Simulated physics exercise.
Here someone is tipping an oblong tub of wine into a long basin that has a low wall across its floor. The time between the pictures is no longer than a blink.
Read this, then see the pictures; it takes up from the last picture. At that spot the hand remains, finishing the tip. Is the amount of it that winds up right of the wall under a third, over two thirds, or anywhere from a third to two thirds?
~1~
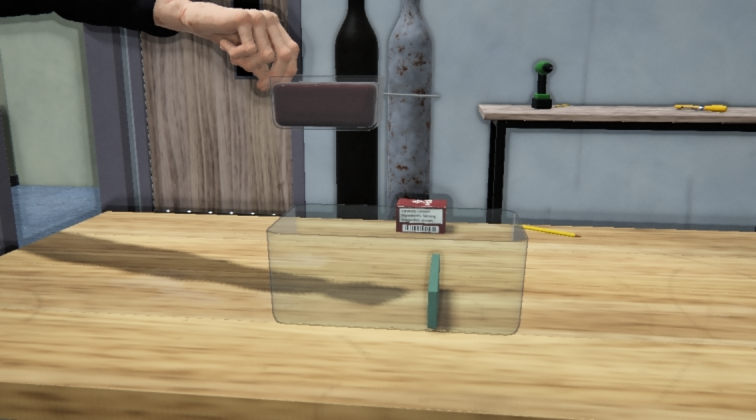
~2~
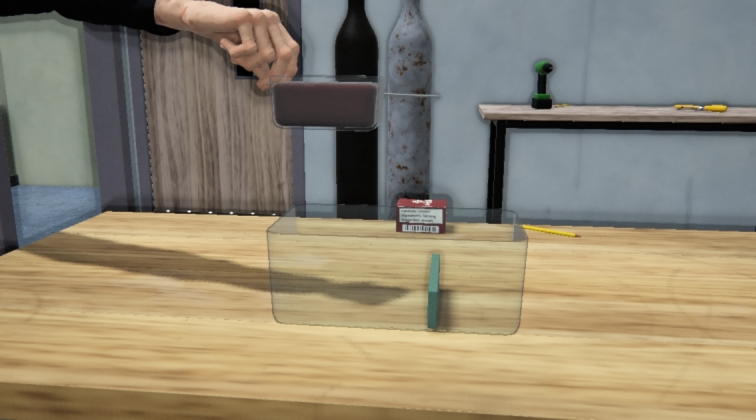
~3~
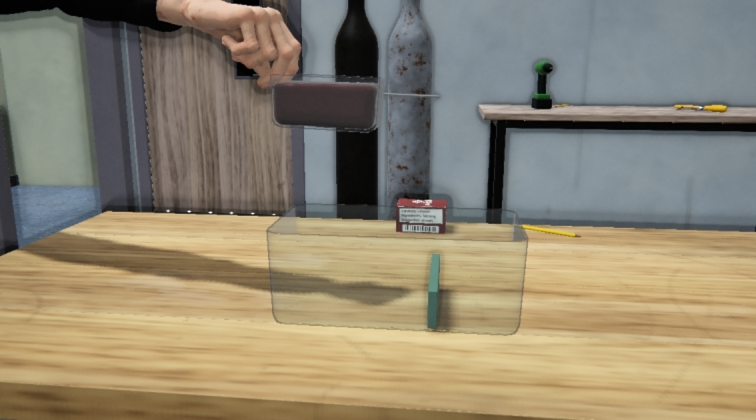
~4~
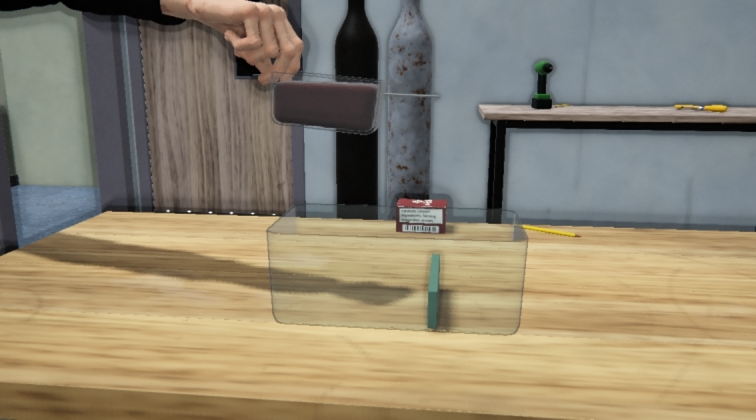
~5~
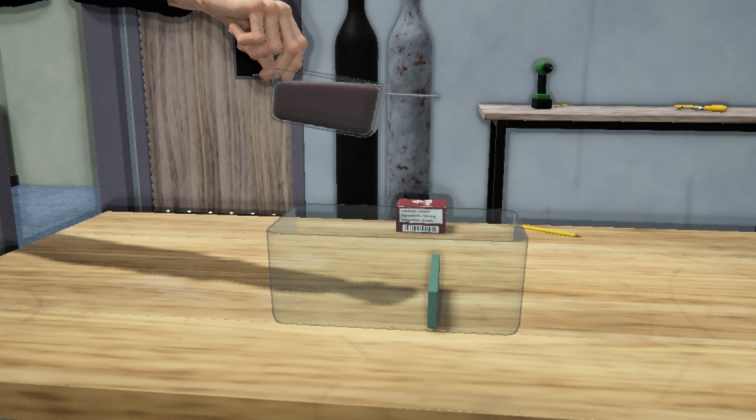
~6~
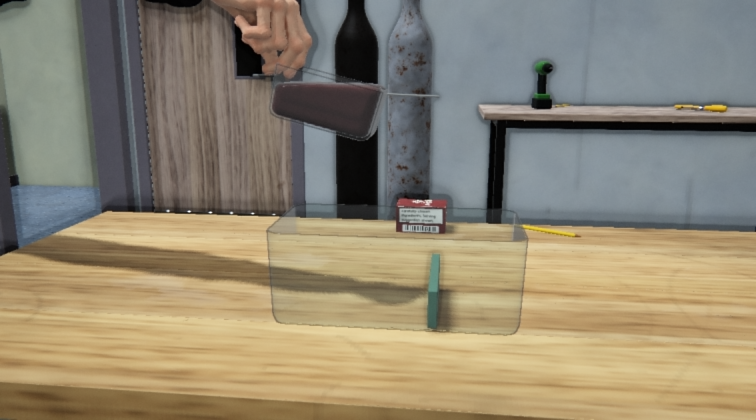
In the end it is from a third to two thirds.
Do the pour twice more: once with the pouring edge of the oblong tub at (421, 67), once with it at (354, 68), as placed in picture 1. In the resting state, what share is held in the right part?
First try: 80 percent; second try: 10 percent.
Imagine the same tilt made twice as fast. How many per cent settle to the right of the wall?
About 35 %.
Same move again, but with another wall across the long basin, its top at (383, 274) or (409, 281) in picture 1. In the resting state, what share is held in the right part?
First try close to 85 percent, second try close to 75 percent.
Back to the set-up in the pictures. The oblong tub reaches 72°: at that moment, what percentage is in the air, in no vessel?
Some 40 per cent, I'd say.
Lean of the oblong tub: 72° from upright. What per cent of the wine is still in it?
I'd put it at some 30 in a hundred.
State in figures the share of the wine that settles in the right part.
Share approx. 55 %.
A moment on, the oblong tub is tipped part way and 29 per cent is still to pour, 8 is left of the wall and 25 right of it.
Next, the oblong tub is tipped right over and 3 per cent is still to pour, 34 is left of the wall and 57 right of it.
Then the oblong tub is tipped right over and 0 per cent is still to pour, 42 is left of the wall and 57 right of it.
Later the oblong tub is tipped right over and 0 per cent is still to pour, 42 is left of the wall and 57 right of it.
In the end 42 per cent lies left of the wall, 57 right of it and 1 outside.
